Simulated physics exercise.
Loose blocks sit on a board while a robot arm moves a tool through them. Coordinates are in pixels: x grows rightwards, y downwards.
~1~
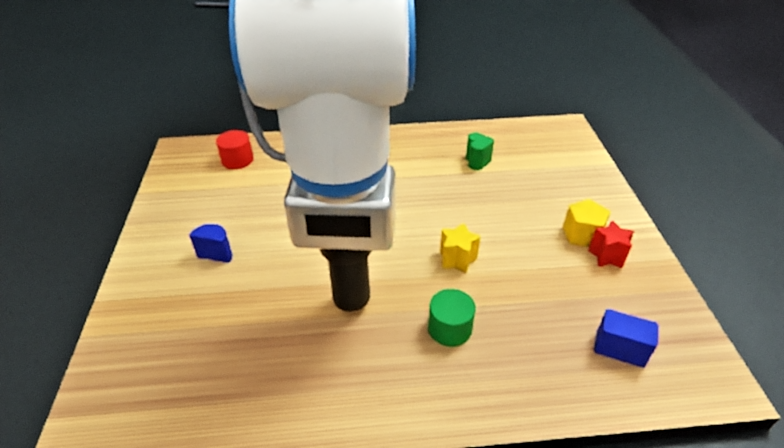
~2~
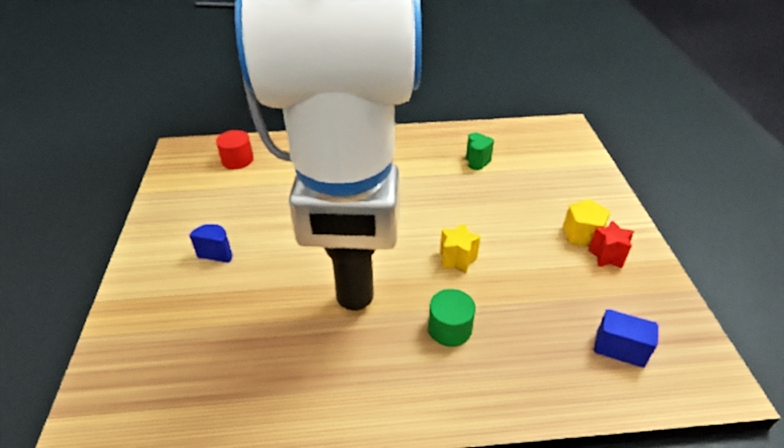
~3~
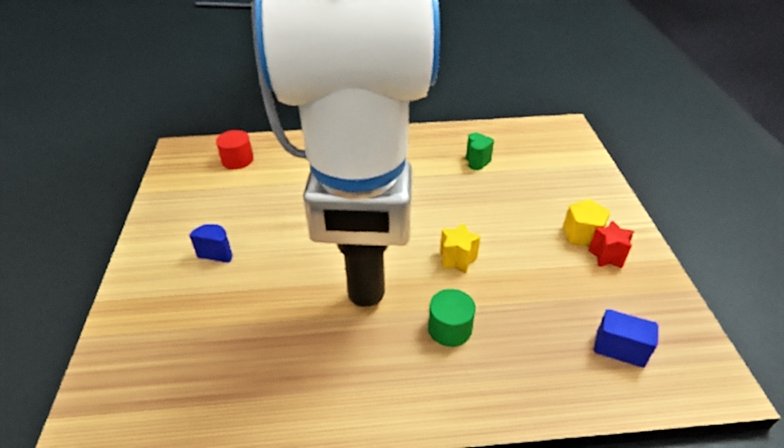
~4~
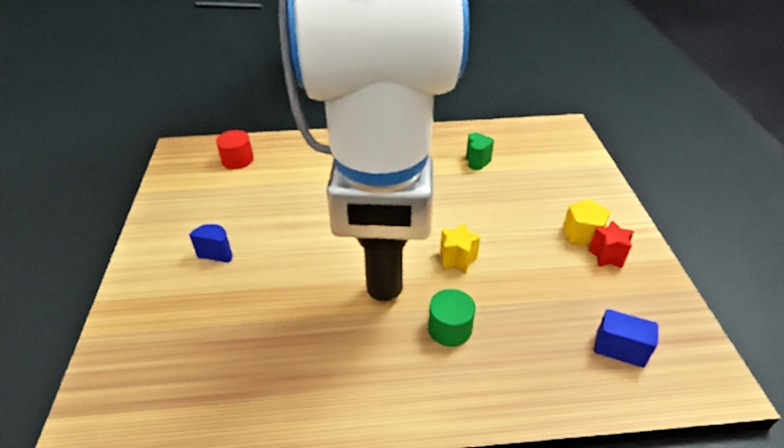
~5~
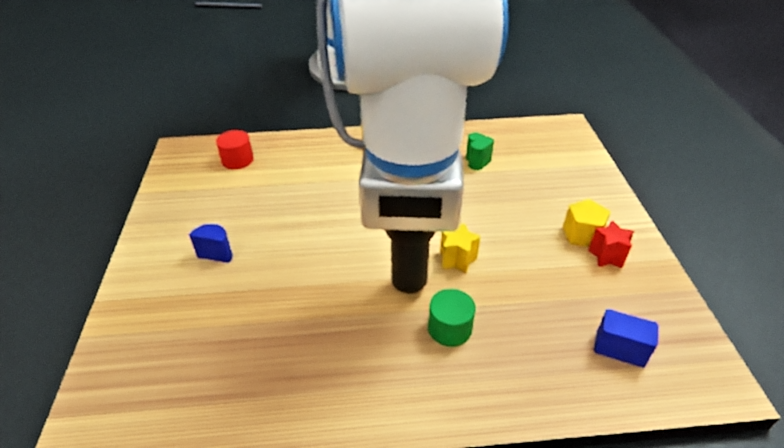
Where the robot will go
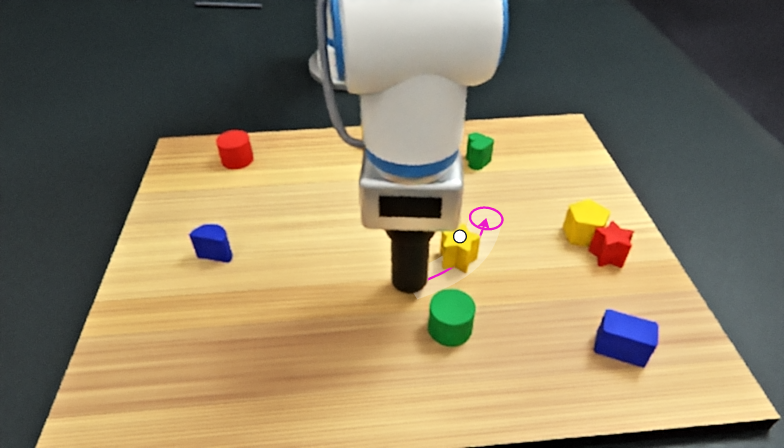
A white robot arm slid its black tool a short way to the right across a wooden board, drawing near the yellow star and green disc, while all the scattered colored blocks stayed still.
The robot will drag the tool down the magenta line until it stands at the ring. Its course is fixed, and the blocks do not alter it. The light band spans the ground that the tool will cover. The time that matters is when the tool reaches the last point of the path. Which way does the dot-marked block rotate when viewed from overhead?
Seen from overhead, it turns clockwise.
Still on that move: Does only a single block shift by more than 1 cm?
Yes, it checks out.
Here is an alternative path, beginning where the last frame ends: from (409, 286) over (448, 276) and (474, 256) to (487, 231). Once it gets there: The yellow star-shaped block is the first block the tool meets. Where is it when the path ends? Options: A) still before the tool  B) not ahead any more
Choice A: Still before the tool.
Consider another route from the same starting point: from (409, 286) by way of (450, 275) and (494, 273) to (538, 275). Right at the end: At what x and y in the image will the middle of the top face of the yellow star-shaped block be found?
That would be at about pixel (484, 225).
The line goes from (409, 286) over (449, 269) and (475, 245) to (486, 218); the dot is on the yellow star-shaped block.
The first path, step by step. One third of the way, tool (449, 262); yellow star-shaped block (475, 227).
Two thirds of the way, tool (476, 238); yellow star-shaped block (500, 204).
At the end, tool (487, 212); green disc unmoved; yellow star-shaped block (519, 189), turned 40° clockwise.
